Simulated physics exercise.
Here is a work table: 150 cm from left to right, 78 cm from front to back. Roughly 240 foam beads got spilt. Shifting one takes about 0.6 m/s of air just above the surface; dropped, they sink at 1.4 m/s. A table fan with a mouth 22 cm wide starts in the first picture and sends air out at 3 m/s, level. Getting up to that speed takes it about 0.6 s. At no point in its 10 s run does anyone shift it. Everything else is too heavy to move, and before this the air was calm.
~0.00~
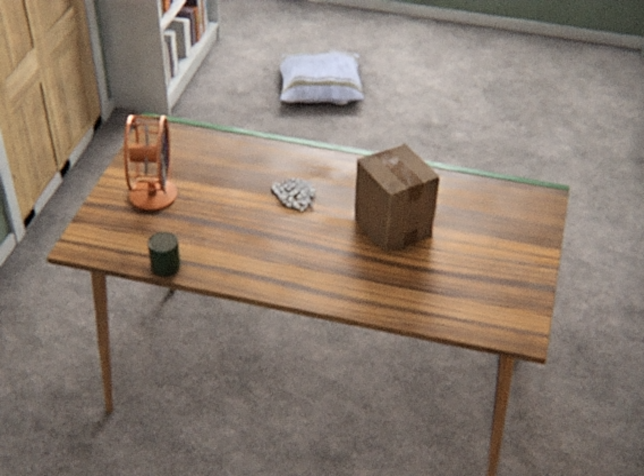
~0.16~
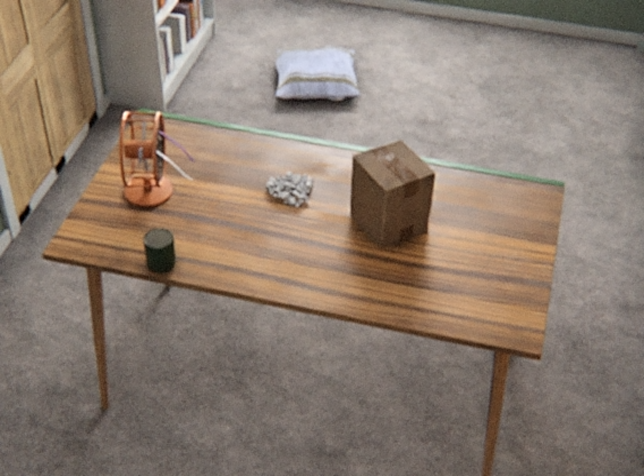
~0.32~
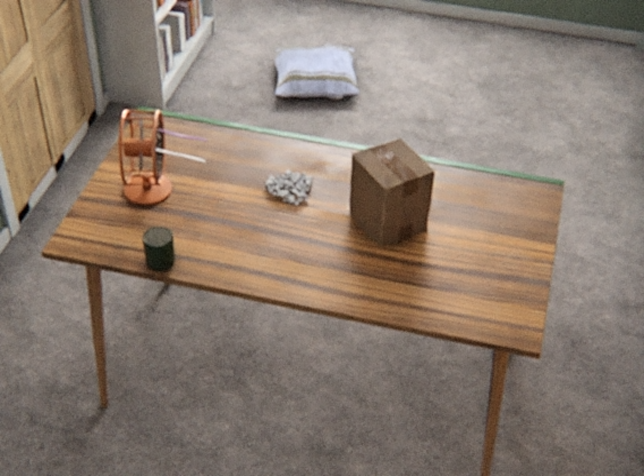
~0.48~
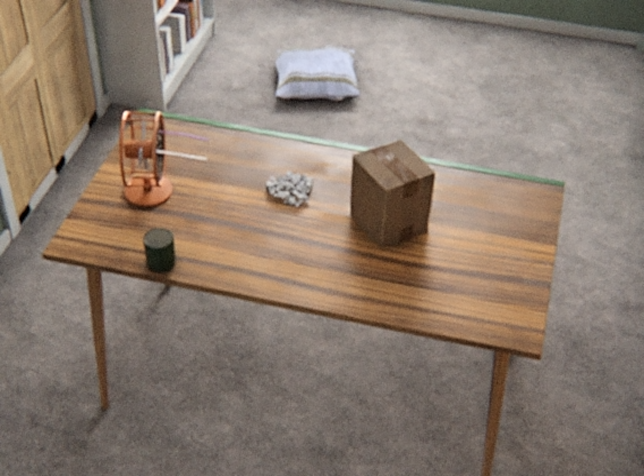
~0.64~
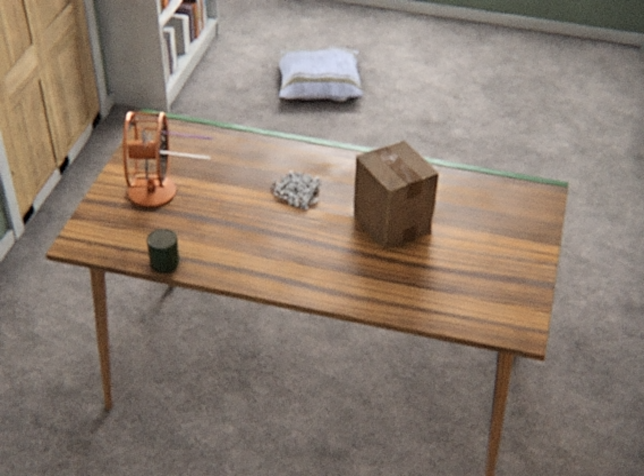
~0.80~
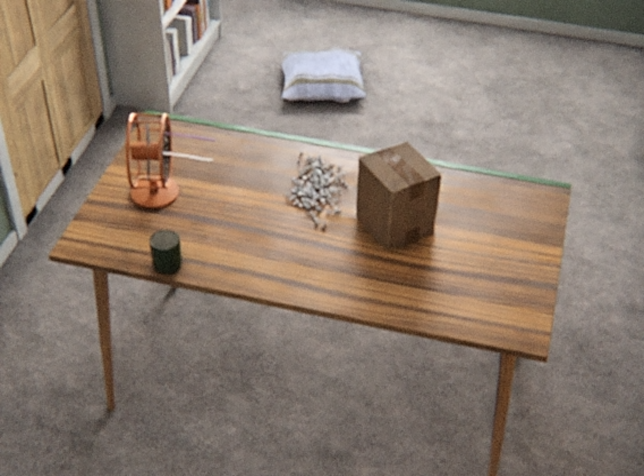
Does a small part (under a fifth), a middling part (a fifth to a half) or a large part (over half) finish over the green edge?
A large part.
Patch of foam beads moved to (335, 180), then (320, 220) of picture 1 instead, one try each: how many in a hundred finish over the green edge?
Roughly 100 %, then 10 %.
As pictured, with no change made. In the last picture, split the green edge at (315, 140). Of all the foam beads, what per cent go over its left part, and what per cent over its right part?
About 0 per cent left, about 90 per cent right.
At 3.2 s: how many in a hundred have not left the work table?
Close to 0 in a hundred are still there.
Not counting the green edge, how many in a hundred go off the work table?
The figure is near 10 %.
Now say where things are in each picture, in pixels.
The middle of the foam beads is near (296, 192), none has stirred yet and the mouth of the table fan is at (148, 154), in the first picture.
The middle of the foam beads is near (292, 186), none has stirred yet and the green edge is centred on (345, 144), in the second picture.
The middle of the foam beads is near (291, 185), none has stirred yet, the top of a box is at (393, 162) and the top of a mug is at (158, 237), in the third picture.
The middle of the foam beads is near (292, 186) and none has stirred yet, in the fourth picture.
The middle of the foam beads is near (302, 189), the farthest in sight from the table fan is at (320, 183) and about 35 % have left their places, in the fifth picture.
The middle of the foam beads is near (318, 187), the farthest in sight from the table fan is at (344, 173) and about 90 % have left their places, in the sixth picture.
After 2.0 s, 90 % are over the green edge; 96 % have settled or left.
After 3.2 s, 90 % are over the green edge; 100 % have settled or left.
After 5.5 s, 90 % are over the green edge; 100 % have settled or left.
After 10.0 s, at the end, 90 % are over the green edge.
